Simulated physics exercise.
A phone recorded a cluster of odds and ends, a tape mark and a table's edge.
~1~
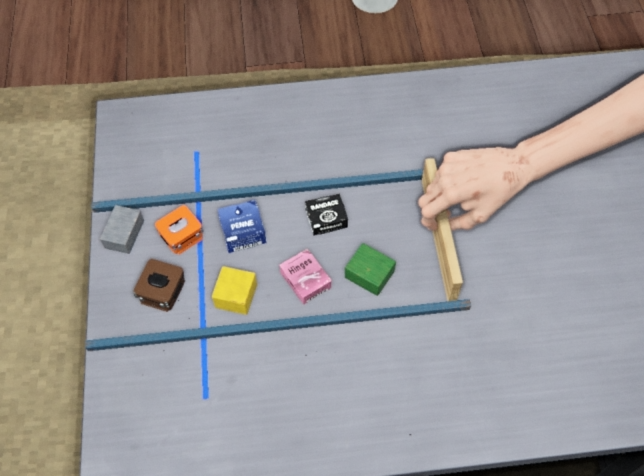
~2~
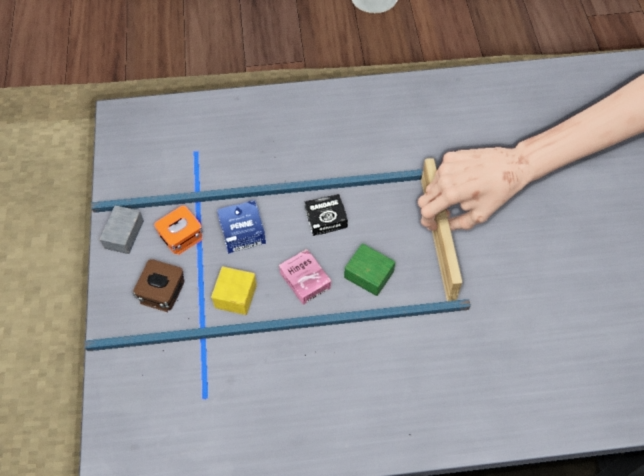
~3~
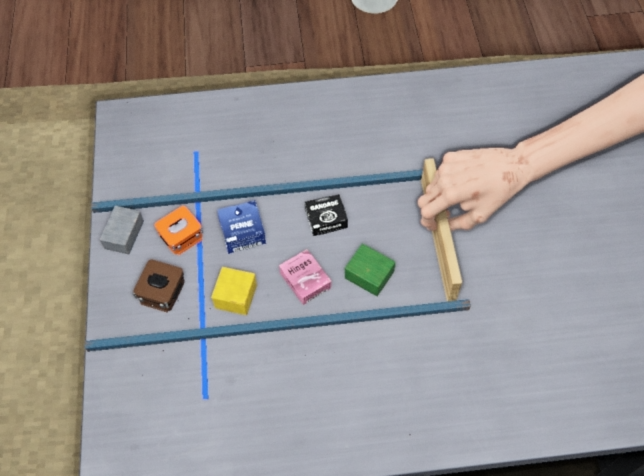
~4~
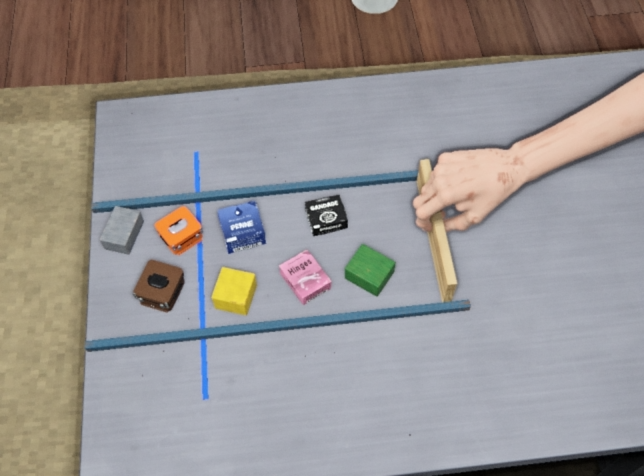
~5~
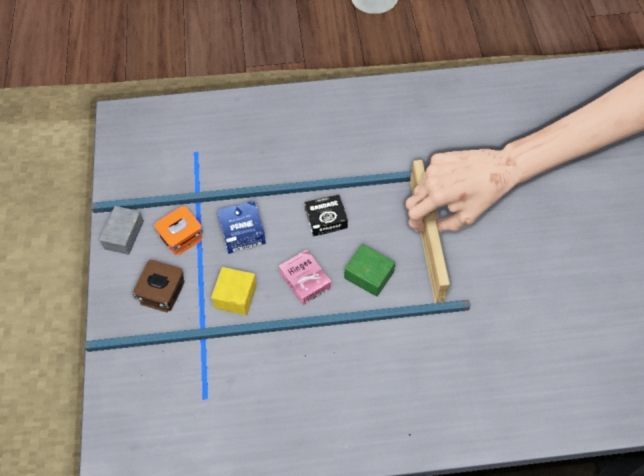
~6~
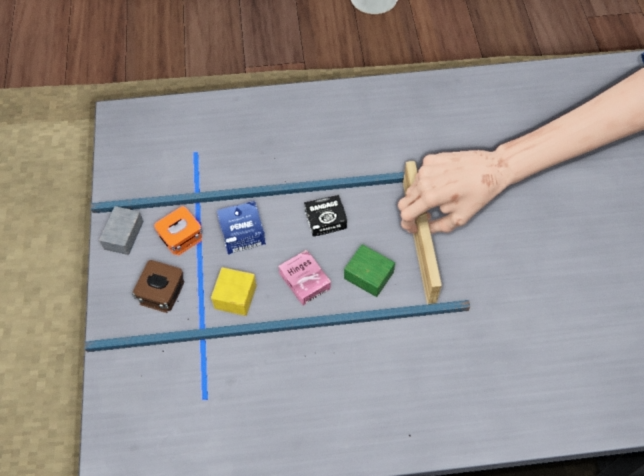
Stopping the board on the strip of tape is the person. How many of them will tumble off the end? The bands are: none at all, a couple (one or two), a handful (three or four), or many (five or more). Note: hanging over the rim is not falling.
It is a couple.
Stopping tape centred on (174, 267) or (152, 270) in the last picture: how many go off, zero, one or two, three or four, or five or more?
Three or four; 3 or 4.
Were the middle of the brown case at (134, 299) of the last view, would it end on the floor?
This time it winds up down.
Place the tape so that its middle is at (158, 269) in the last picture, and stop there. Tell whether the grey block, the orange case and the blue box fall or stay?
In that case the grey block tips off, the orange case tips off, the blue box does not drop.
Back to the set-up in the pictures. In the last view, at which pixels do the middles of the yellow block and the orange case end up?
The first ends close to (117, 316), the second close to (102, 239).
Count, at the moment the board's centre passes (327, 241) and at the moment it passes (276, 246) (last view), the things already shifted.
Counts: 4 / 7.
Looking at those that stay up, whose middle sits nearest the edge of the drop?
That would be the orange case.
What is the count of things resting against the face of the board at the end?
Result: 2 in all.
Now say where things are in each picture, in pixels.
The first frame shows grey block (123, 230); brown case (161, 286); orange case (180, 231); board (441, 228); tape (201, 264).
The second frame shows brown case (160, 286); yellow block (235, 291).
The third frame shows orange case (180, 231); black box (326, 215).
The fourth frame shows grey block (122, 230); green block (370, 270).
The fifth frame shows brown case (160, 287); blue box (242, 227).
The sixth frame shows grey block (122, 231); brown case (160, 287); orange case (179, 232); board (421, 231); tape (200, 265).
A little later, none off yet; grey block at rest near (122, 231); brown case at rest near (160, 287); orange case at rest near (179, 232).
Next, none off yet; grey block shifted a little near (101, 230); brown case shifted about its own width near (125, 283); orange case shifted about its own width near (132, 236).
When it is over, the number that fall off is one or two; down, grey block.
